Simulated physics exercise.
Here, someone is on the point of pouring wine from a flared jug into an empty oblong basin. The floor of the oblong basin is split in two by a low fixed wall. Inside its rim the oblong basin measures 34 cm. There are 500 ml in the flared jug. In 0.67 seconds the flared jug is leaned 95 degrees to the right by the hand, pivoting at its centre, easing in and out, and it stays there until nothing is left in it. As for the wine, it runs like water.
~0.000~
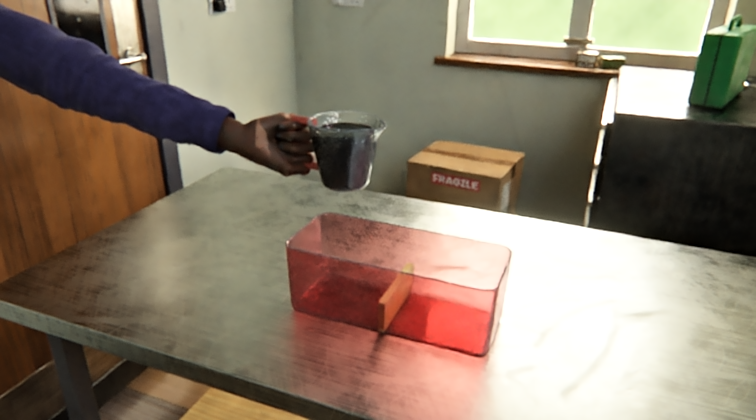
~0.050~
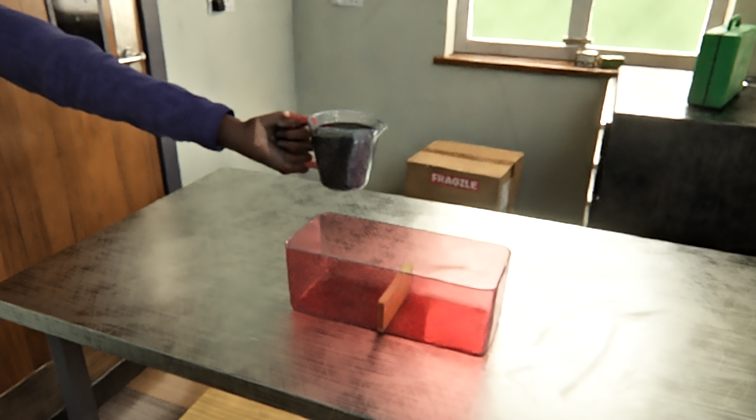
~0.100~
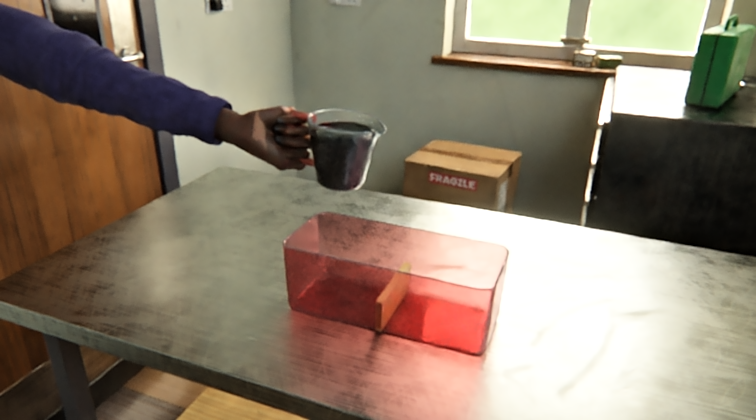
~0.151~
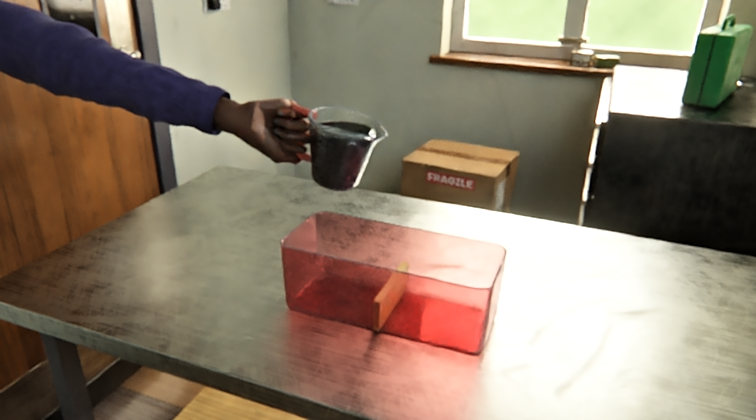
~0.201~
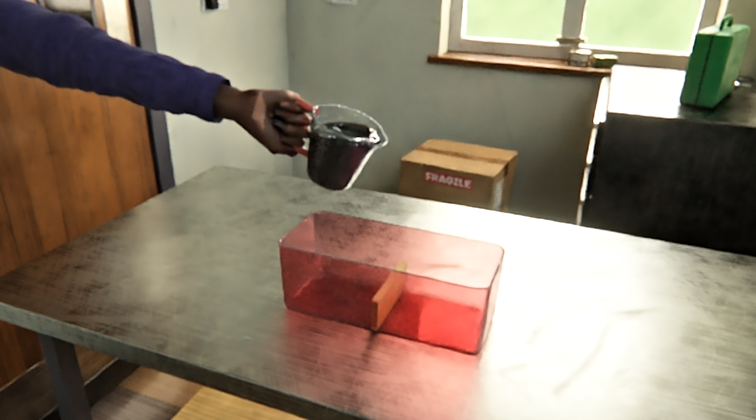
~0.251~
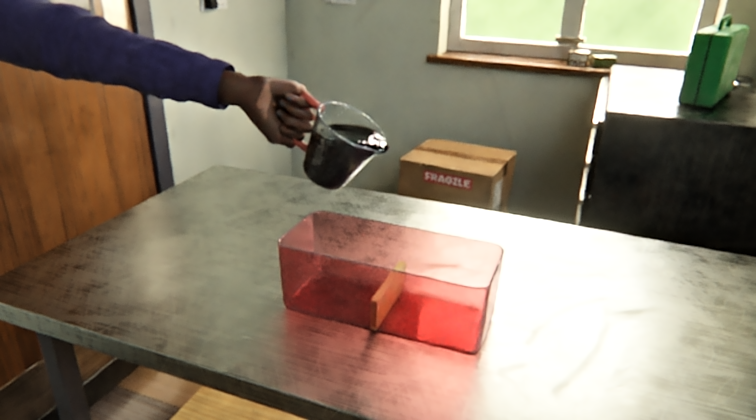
At the start, a hand holds a clear jug of dark liquid upright above a red, see-through oblong basin with an orange divider, on a table. The hand then gradually tilts the jug to the right, its spout dipping lower, until the liquid reaches the pouring edge.
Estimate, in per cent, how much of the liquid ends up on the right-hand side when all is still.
95 %.
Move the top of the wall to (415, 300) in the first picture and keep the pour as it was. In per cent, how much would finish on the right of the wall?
Estimate: About 70 percent.
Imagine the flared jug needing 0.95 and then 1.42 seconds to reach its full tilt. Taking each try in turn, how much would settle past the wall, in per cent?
Around 95 per cent first, around 95 per cent next.
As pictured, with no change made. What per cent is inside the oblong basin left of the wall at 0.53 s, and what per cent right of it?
Around 0 percent on the left and 20 on the right.
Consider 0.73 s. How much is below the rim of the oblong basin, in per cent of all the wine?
About 72 per cent.
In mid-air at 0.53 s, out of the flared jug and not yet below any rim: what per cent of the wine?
30 per cent.
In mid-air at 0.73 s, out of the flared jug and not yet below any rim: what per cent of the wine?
Airborne fraction: Approx. 16 %.
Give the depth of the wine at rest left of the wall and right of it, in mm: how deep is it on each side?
Some 0 mm on the left and some 22 mm on the right.
By 0.53 s the tilt is 85° and 51 per cent is still to pour, 0 is left of the wall and 19 right of it.
By 0.73 s the tilt is 95° and 11 per cent is still to pour, 1 is left of the wall and 71 right of it.
By 0.94 s the tilt is 95° and 1 per cent is still to pour, 3 is left of the wall and 92 right of it.
By 1.17 s the tilt is 95° and 0 per cent is still to pour, 4 is left of the wall and 95 right of it.
At rest 4 per cent lies left of the wall, 95 right of it and 1 outside.
